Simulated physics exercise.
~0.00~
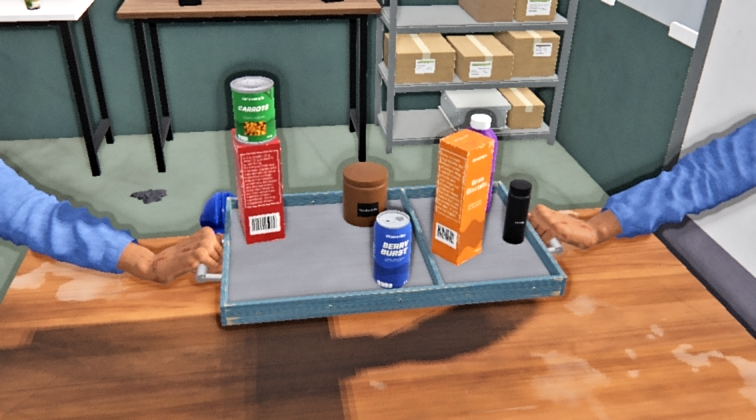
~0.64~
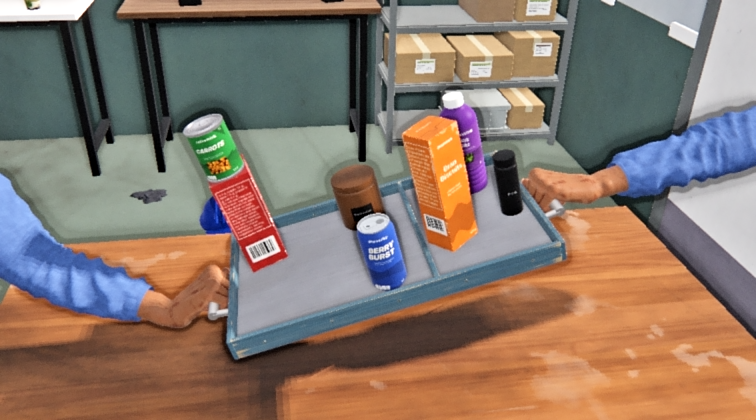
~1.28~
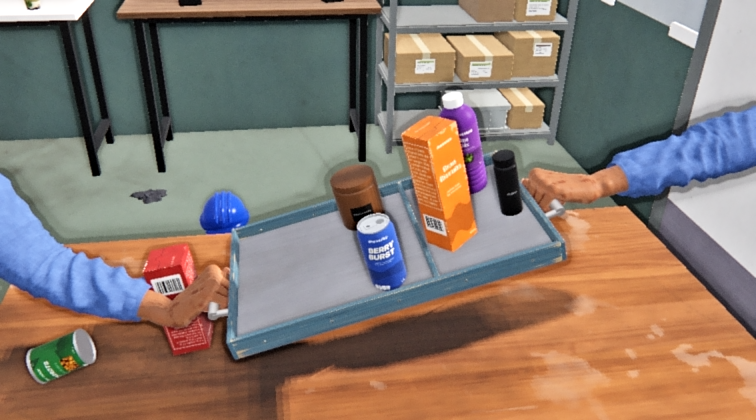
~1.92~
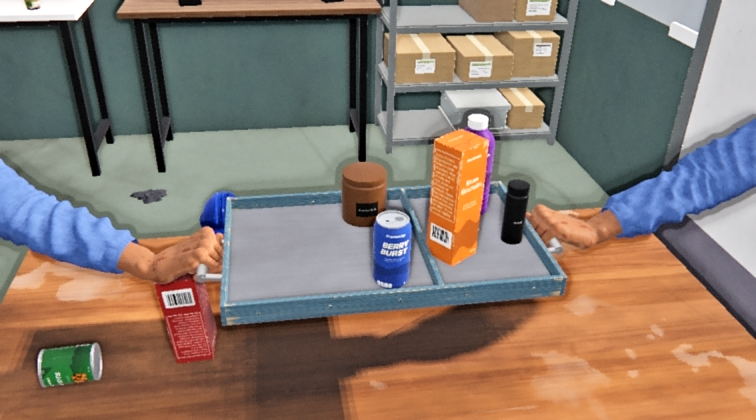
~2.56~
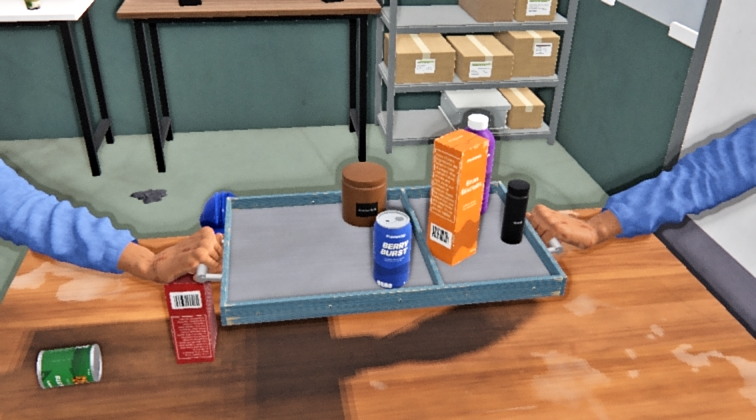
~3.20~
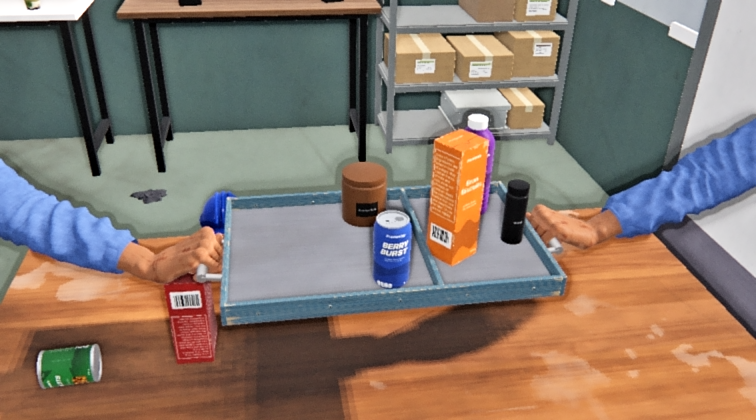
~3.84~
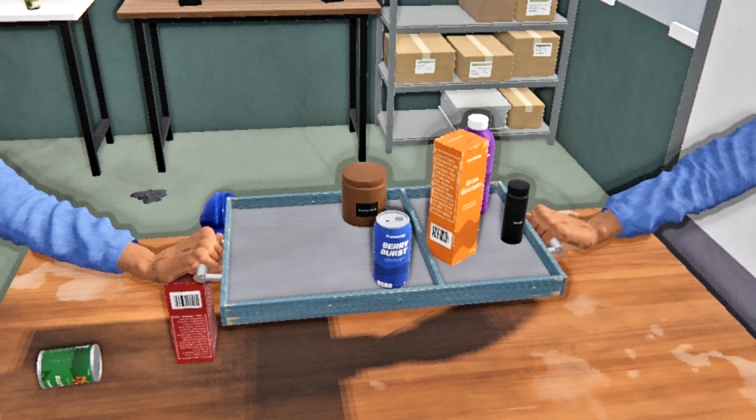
A blue-edged tray held by two hands above a wooden table carries a green tin stacked on a red carton, along with a brown jar, a blue can, an orange carton, a purple bottle and a black shaker. The hands tip the tray so its left side drops, and the tin and red carton lean left. Both then fall off the left edge onto the table. The hands bring the tray back to level. The tin ends on its side and the red carton upside down, while the purple bottle and the other items remain upright on the tray.
